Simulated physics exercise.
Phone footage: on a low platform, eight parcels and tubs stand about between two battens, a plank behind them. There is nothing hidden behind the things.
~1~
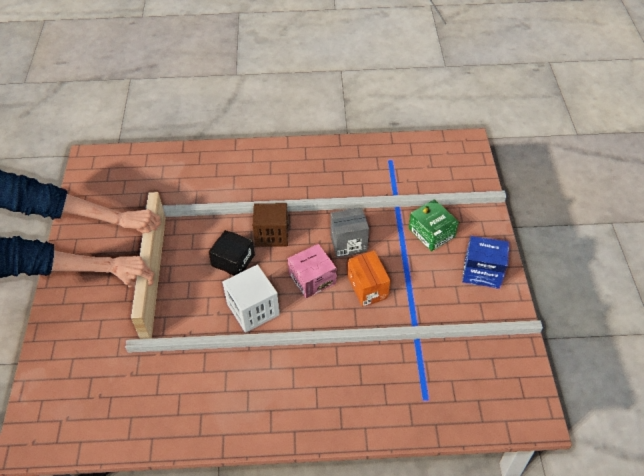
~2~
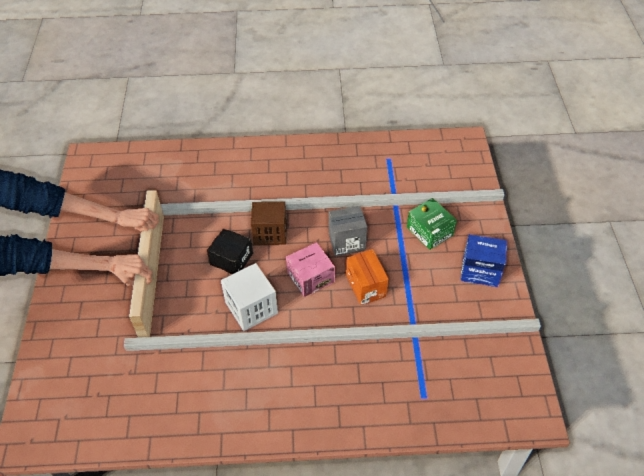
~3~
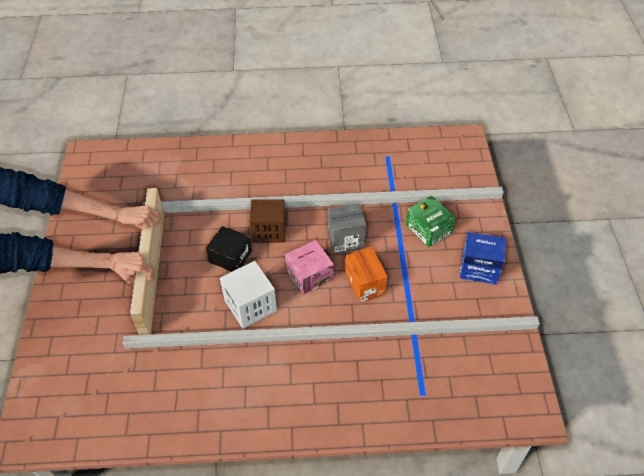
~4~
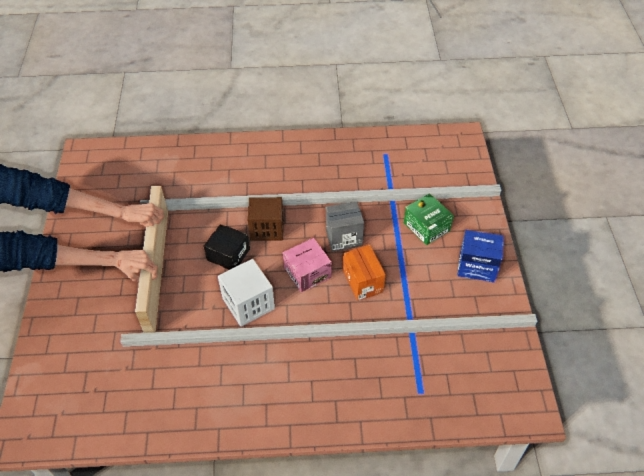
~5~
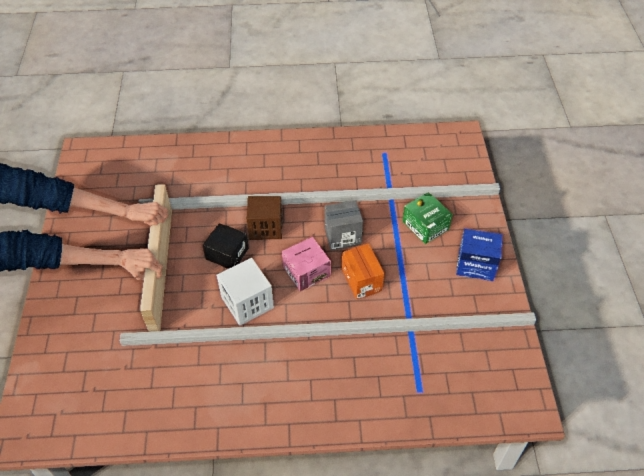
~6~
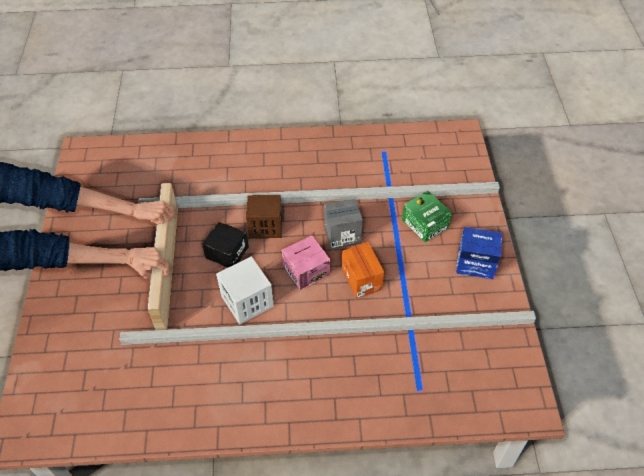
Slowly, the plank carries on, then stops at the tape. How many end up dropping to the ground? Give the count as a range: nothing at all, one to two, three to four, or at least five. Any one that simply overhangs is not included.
The count is nothing at all.
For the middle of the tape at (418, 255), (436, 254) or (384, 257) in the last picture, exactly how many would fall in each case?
Down on the ground: 0, 1 and 0.
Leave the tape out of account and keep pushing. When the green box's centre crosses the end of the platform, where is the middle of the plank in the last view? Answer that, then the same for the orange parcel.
Near (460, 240) and (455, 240).
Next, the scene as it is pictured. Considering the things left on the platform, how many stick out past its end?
The count is 0.
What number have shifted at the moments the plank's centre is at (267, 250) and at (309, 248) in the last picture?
4 by the first point, 6 by the second.
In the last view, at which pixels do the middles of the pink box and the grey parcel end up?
Pink box at (443, 258), grey parcel at (446, 221).
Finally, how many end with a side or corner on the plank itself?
It touches 3.
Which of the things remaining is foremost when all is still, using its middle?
That's the blue box.
Early on, none off yet; blue box at rest near (479, 253); green box at rest near (427, 216); orange parcel at rest near (362, 270).
A while later, none off yet; blue box at rest near (479, 253); green box at rest near (427, 216); orange parcel travelled about its own width near (397, 273).
Finally, the number that fall off is zero.
